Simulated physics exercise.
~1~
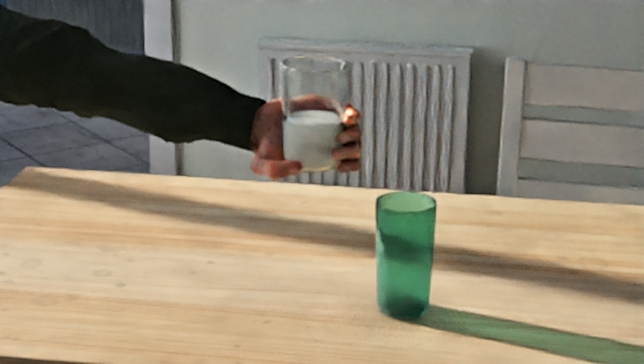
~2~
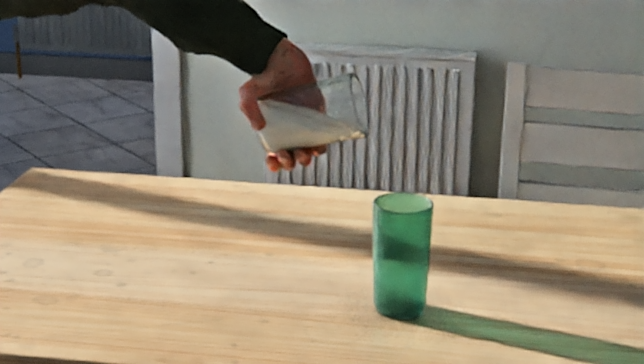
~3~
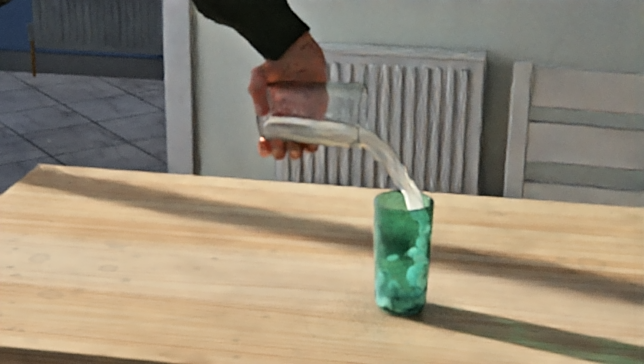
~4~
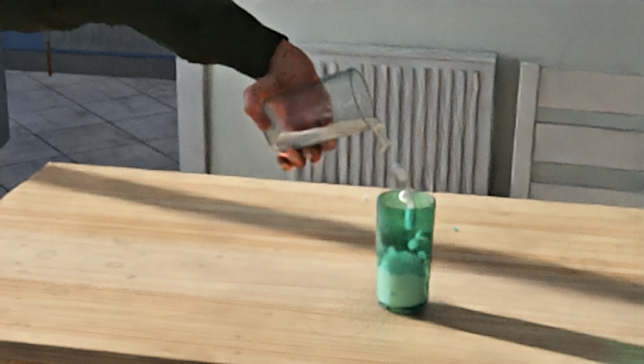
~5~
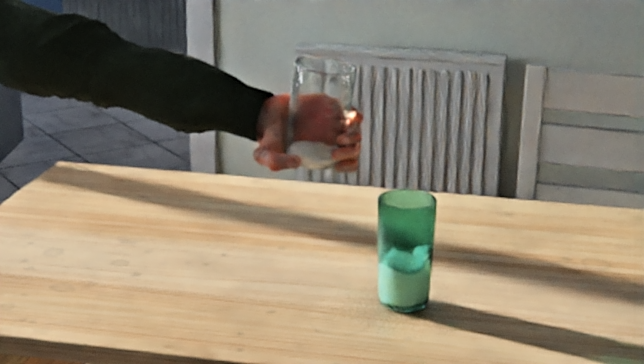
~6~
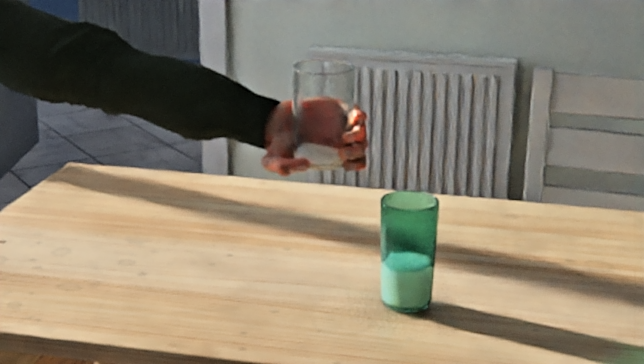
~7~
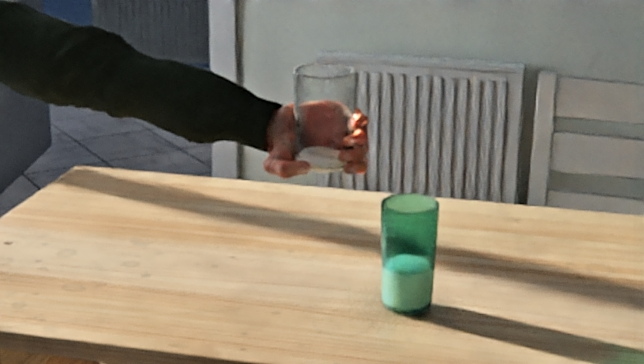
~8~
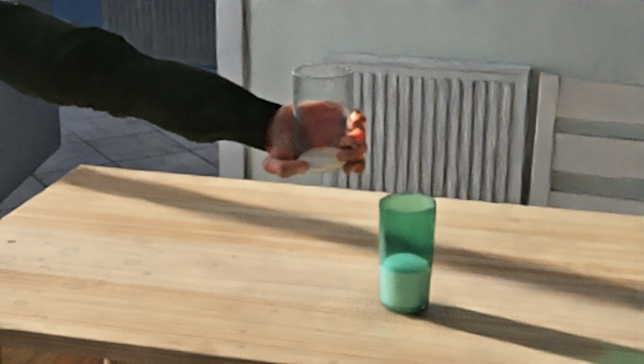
An arm in a dark sleeve reaches in from the left, holding a clear drinking glass of milk above a pale wooden table, seen from slightly above with a white radiator and a pale slatted chair behind. An empty green tumbler stands on the table to the right, casting a long shadow. The hand tips the glass rightwards until milk streams down into the tumbler, swirling and collecting inside. The hand then turns the glass upright again, with a little milk left in it. The view drifts slightly sideways, and the green tumbler ends nearly half full.
